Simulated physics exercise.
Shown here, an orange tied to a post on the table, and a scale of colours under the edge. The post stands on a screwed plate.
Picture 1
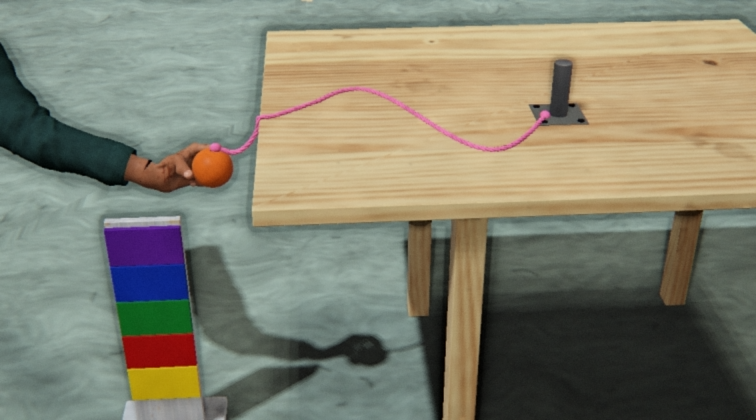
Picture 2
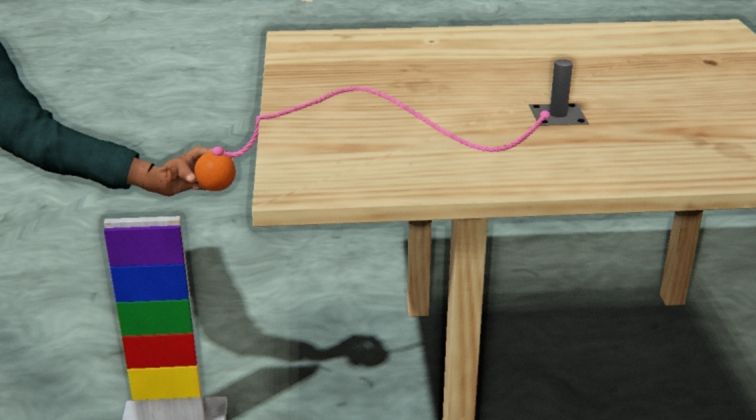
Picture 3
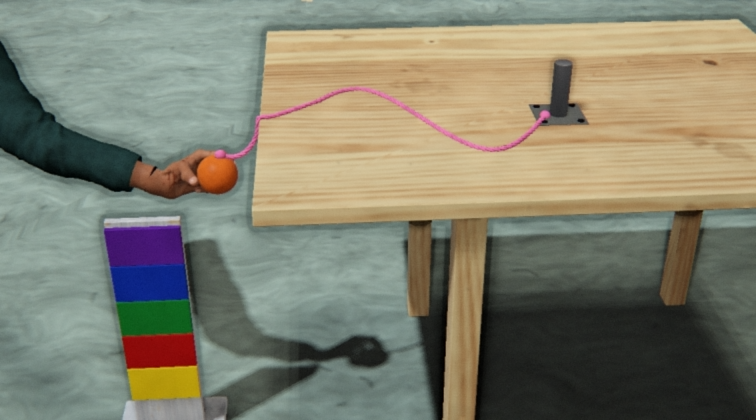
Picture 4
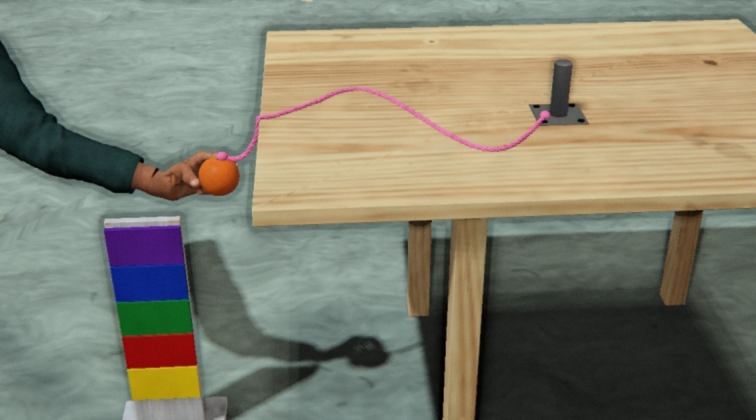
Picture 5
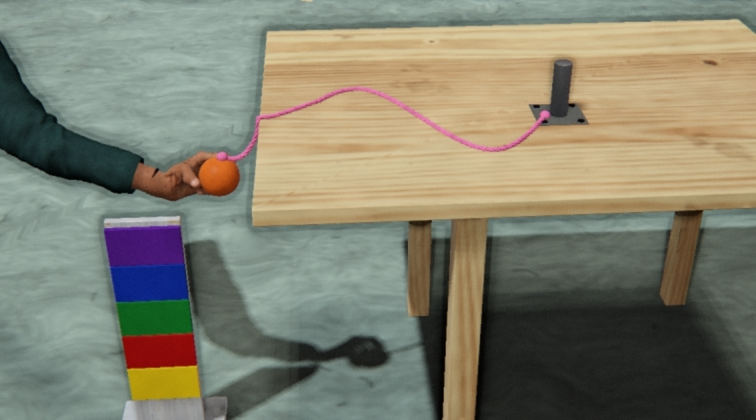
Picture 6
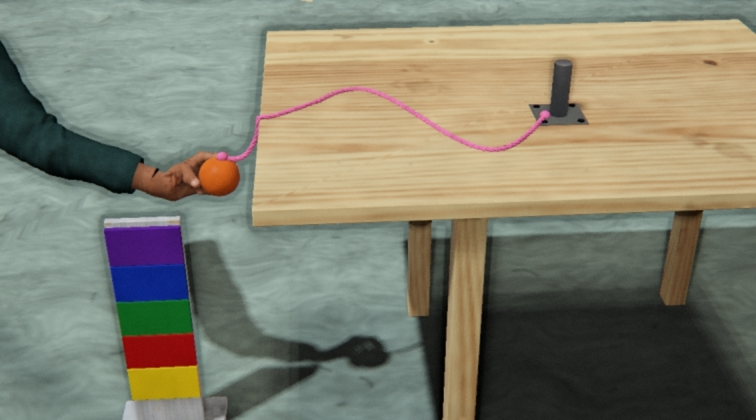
Beside a wooden table, a hand holding an orange tied by pink cord to a post dips slightly, then stays still.
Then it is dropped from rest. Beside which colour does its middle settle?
Its middle rests at the green band.
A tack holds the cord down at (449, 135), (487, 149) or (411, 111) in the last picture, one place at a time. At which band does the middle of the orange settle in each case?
In that order: Blue; blue; purple.
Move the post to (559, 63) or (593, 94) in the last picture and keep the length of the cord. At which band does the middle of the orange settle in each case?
In that order: Blue; blue.
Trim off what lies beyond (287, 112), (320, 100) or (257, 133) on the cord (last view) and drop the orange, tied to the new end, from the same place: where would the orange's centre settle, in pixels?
The places are (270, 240), (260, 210) and (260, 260).
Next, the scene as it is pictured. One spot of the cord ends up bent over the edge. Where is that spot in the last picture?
The one at (367, 90).
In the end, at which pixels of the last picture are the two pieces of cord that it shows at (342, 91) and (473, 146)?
The first at (260, 163), the second at (423, 120).
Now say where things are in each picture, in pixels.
In the first frame, orange (213, 168); purple (144, 248); blue (150, 284); green (155, 319); red (160, 353); yellow (164, 384).
In the second frame, orange (215, 171); cord through (530, 133) (467, 144) (410, 111) (348, 90) (286, 112).
In the third frame, orange (218, 174).
In the fourth frame, orange (219, 176); cord through (530, 133) (467, 144) (410, 111) (348, 90) (286, 112).
In the fifth frame, orange (220, 177).
In the sixth frame, orange (220, 177); cord through (530, 133) (467, 144) (410, 111) (348, 90) (286, 112).
Soon after, orange near (283, 291); level with blue.
Then, orange near (265, 322); level with green.
At rest, orange near (267, 323); level with green. The green one.
